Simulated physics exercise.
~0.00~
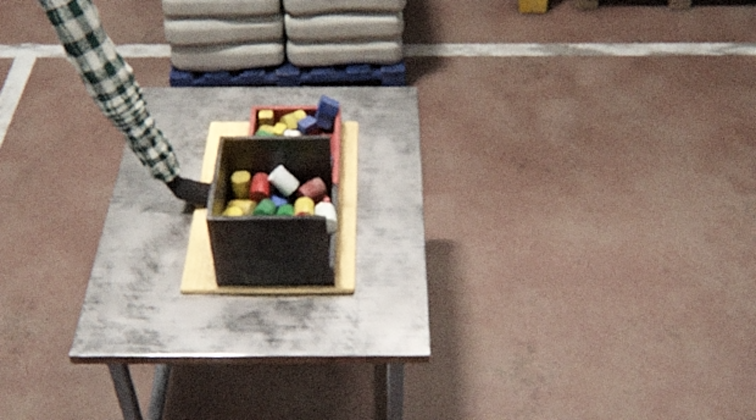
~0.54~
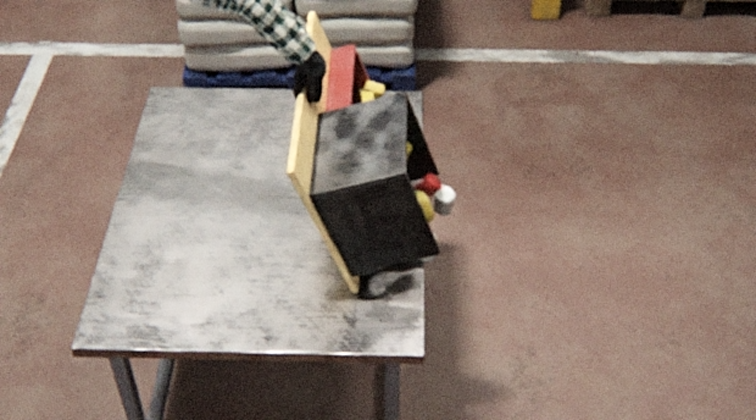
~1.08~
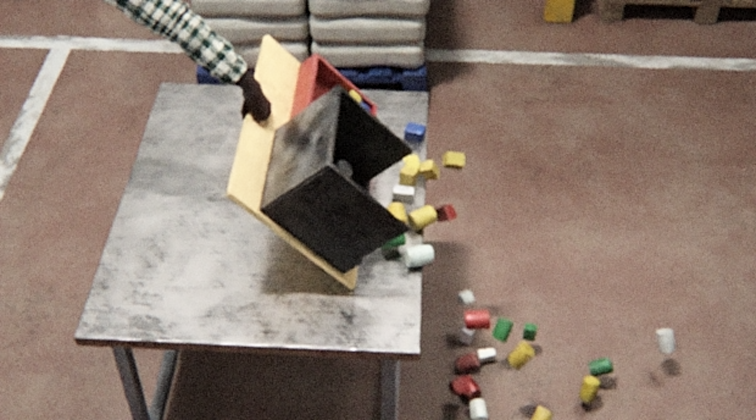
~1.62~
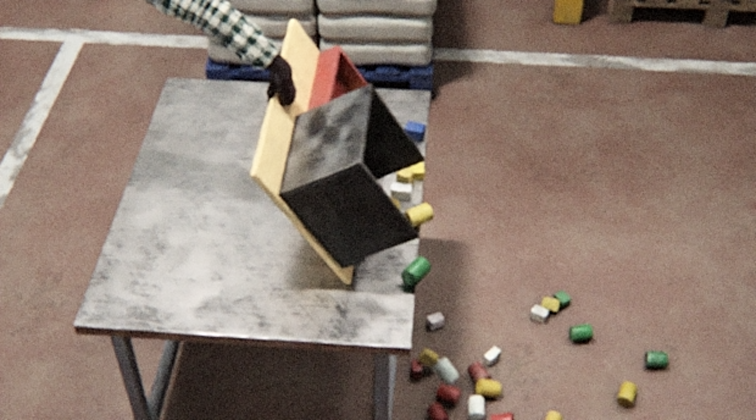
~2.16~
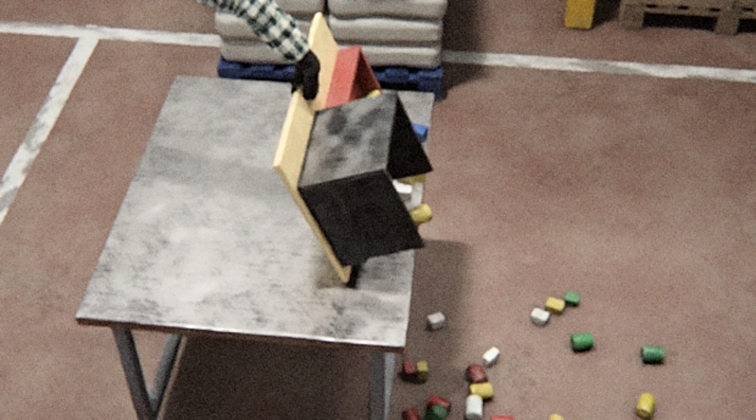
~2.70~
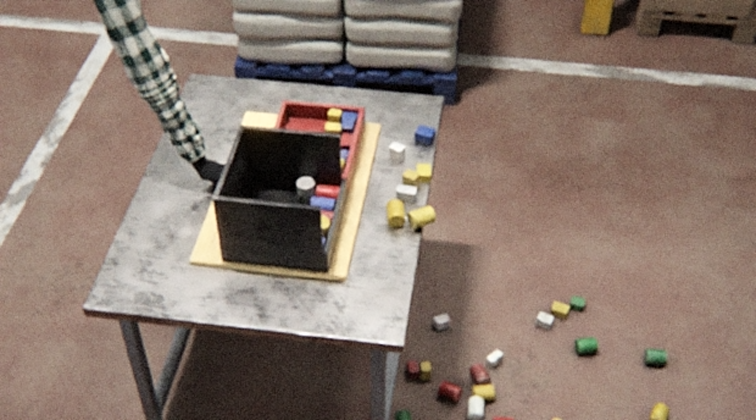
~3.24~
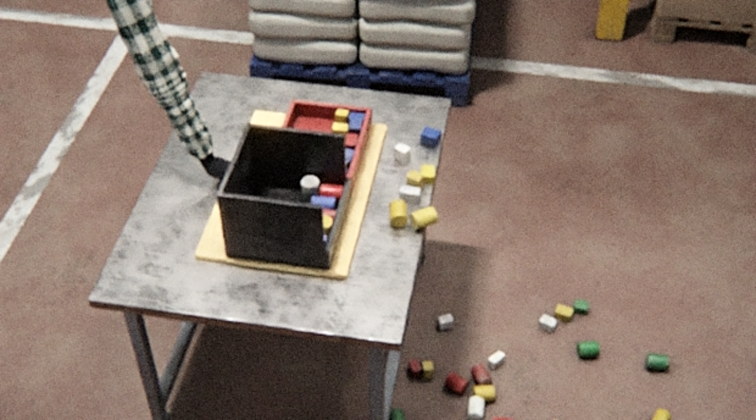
To begin with, a black container and a smaller red one, both full of small colourful pieces, sit on a pale board on a metal table, a gloved hand at its left side. The hand lifts that side, tipping the board steeply to the right. Pieces spill from the containers, some landing by the table's right edge and many scattering across the floor. The board leans back somewhat, then is raised steeply again, with little more falling. Finally the arm lowers it flat, leaving the black container with under half its load and several pieces still in the red one.
